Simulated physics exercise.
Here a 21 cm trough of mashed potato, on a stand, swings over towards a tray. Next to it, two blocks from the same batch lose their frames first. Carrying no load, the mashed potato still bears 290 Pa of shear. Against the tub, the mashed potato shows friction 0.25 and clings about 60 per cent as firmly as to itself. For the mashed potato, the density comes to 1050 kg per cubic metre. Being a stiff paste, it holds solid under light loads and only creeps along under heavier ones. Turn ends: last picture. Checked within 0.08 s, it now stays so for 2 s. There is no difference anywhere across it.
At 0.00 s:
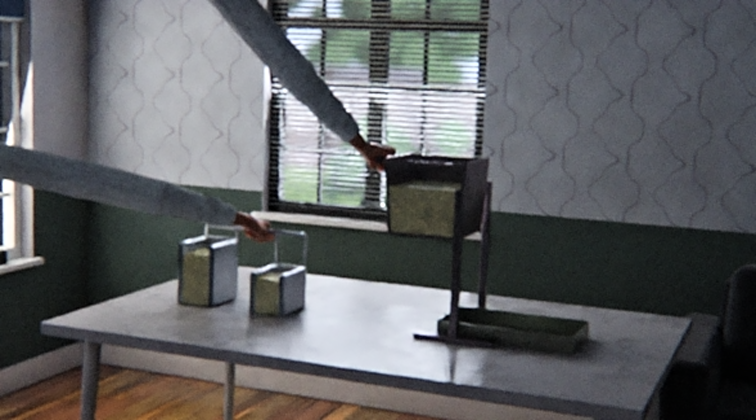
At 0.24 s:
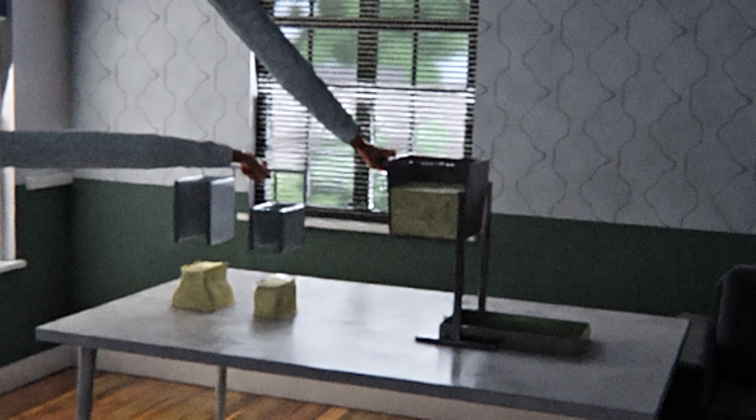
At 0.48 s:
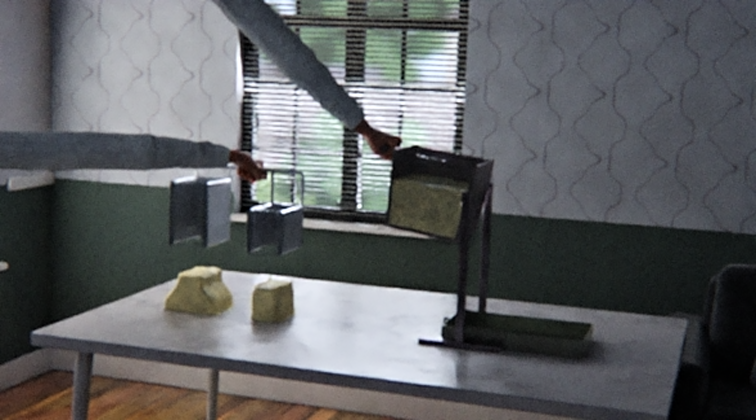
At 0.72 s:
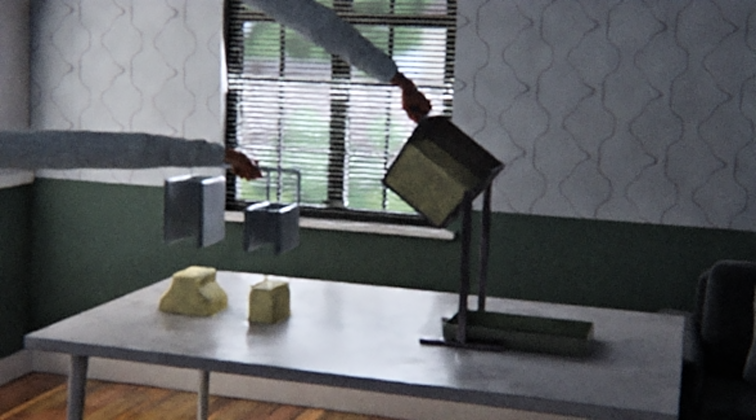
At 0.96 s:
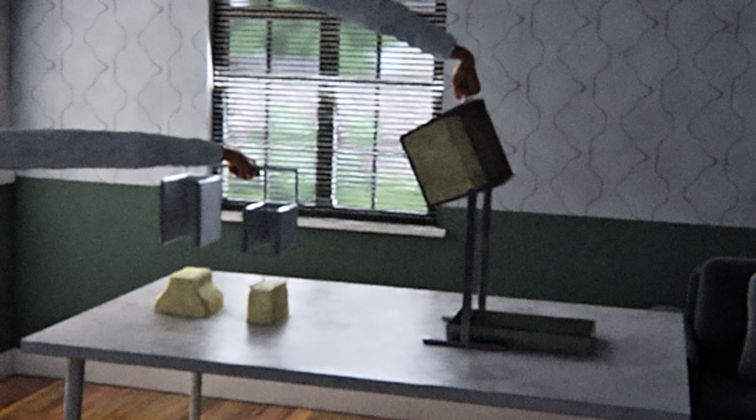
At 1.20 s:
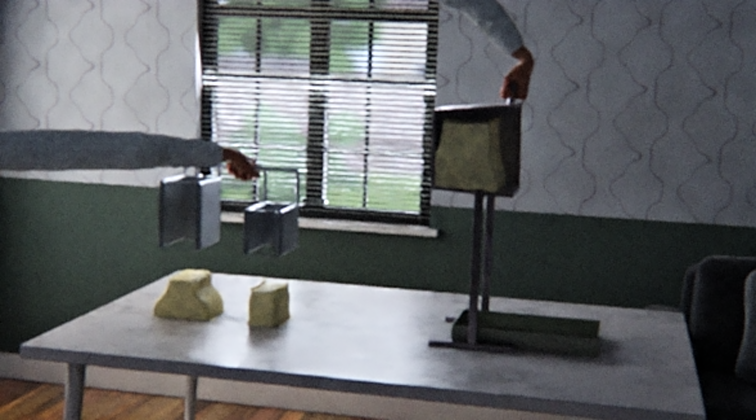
Windowed room, one hand lifting casings off two slumping yellowish blocks, then another turning a trough of mashed potato on its side.
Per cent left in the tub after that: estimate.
Roughly 60 percent.
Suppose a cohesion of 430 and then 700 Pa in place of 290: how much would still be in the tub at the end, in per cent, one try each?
The answers, in order, are 80 % and 100 %.
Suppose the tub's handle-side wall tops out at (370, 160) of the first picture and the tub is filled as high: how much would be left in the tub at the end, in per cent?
Then about 45 %.
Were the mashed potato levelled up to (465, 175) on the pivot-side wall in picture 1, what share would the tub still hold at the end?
Roughly 40 per cent would still be in the tub at the end.
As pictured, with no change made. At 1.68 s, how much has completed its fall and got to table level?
I'd say close to 0 per cent of it.
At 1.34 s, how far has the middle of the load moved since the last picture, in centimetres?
Looks like around 5 cm to me.
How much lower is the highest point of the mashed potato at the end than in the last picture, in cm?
Roughly 10 cm.
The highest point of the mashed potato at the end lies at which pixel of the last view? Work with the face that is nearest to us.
I'd say it peaks at roughly (460, 158) in the last picture.
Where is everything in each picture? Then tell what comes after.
The first frame shows handle-side rim at (388, 159), tilt 0 degrees; crest of the mashed potato at (455, 191); block heights 17 cm, 11 cm (left to right).
The second frame shows handle-side rim at (389, 160), tilt 0 degrees; crest of the mashed potato at (457, 193); block heights 13 cm, 10 cm (left to right).
The third frame shows handle-side rim at (396, 150), tilt 8 degrees; crest of the mashed potato at (398, 180); block heights 12 cm, 10 cm (left to right).
The fourth frame shows handle-side rim at (425, 119), tilt 35 degrees; crest of the mashed potato at (412, 145); block heights 12 cm, 10 cm (left to right).
The fifth frame shows handle-side rim at (470, 103), tilt 64 degrees; crest of the mashed potato at (445, 120); block heights 12 cm, 10 cm (left to right).
The sixth frame shows handle-side rim at (514, 109), tilt 88 degrees; crest of the mashed potato at (482, 123); block heights 12 cm, 10 cm (left to right).
After 1.34 s, the tub is at 88 degrees and holds 97 %.
After 1.51 s, the tub is at 88 degrees and holds 73 %.
After 1.68 s, the tub is at 88 degrees and holds 61 %.
After 1.85 s, the tub is at 88 degrees and holds 60 %.
After 3.20 s, the tub is at 88 degrees and holds 60 %.
